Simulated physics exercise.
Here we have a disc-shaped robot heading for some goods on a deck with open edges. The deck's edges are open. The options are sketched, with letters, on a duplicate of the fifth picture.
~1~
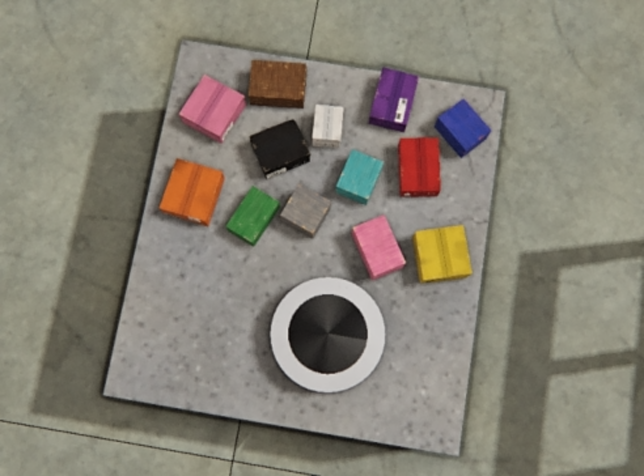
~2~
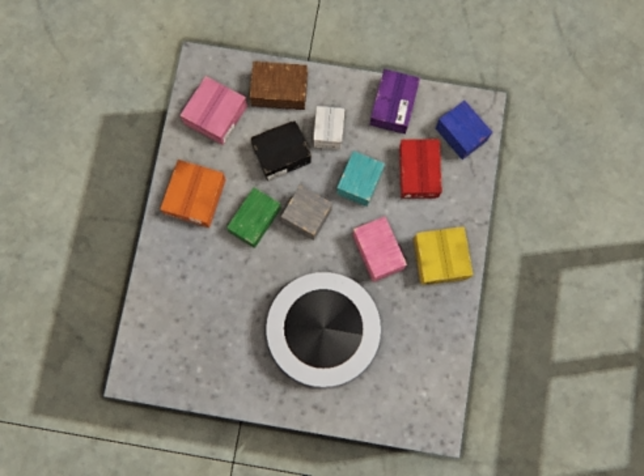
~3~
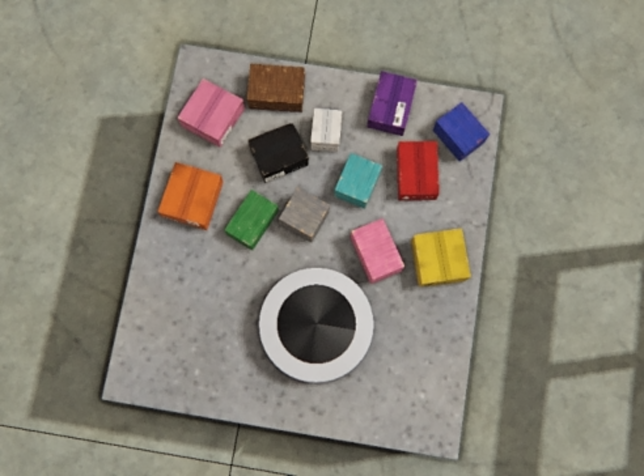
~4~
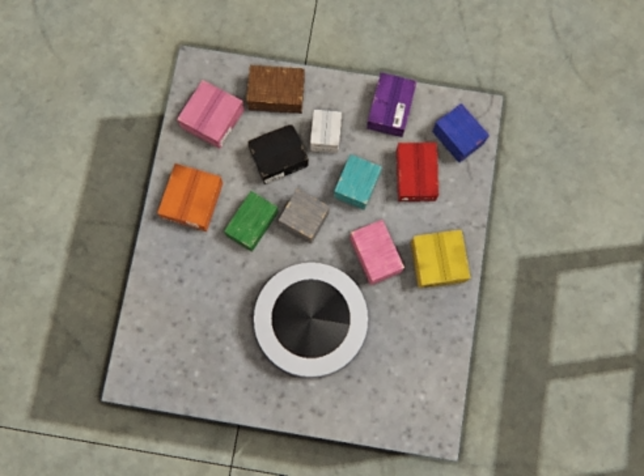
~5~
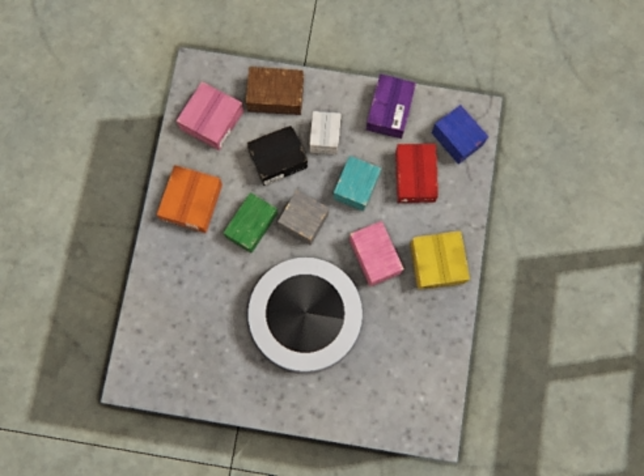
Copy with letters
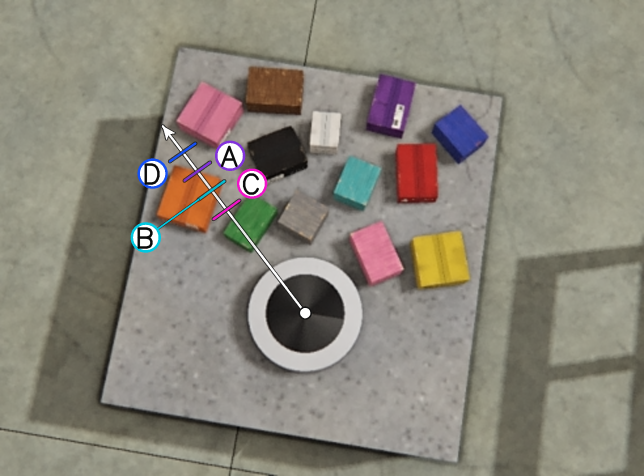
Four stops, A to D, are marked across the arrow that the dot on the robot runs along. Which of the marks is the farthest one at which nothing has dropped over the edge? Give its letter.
The farthest safe stop is C.
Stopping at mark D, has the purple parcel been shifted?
By then, no.
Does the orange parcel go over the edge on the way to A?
Yes.
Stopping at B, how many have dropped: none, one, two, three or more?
In all, one.
On the marked copy, A at (197, 171); B at (212, 190); C at (227, 210); D at (183, 152); the arrow from (305, 313) to (163, 126); the white dot at (305, 313).
Following C. Soon after the start, robot (276, 276); green crate (246, 215); grey crate (304, 210).
Later, robot (248, 239); orange parcel (178, 188); green crate (230, 175).
In the end, robot (229, 214); orange parcel (154, 169); pink box (206, 105); nothing has fallen.
As for the rest, A drops the orange parcel; B drops the orange parcel; D drops the orange parcel.
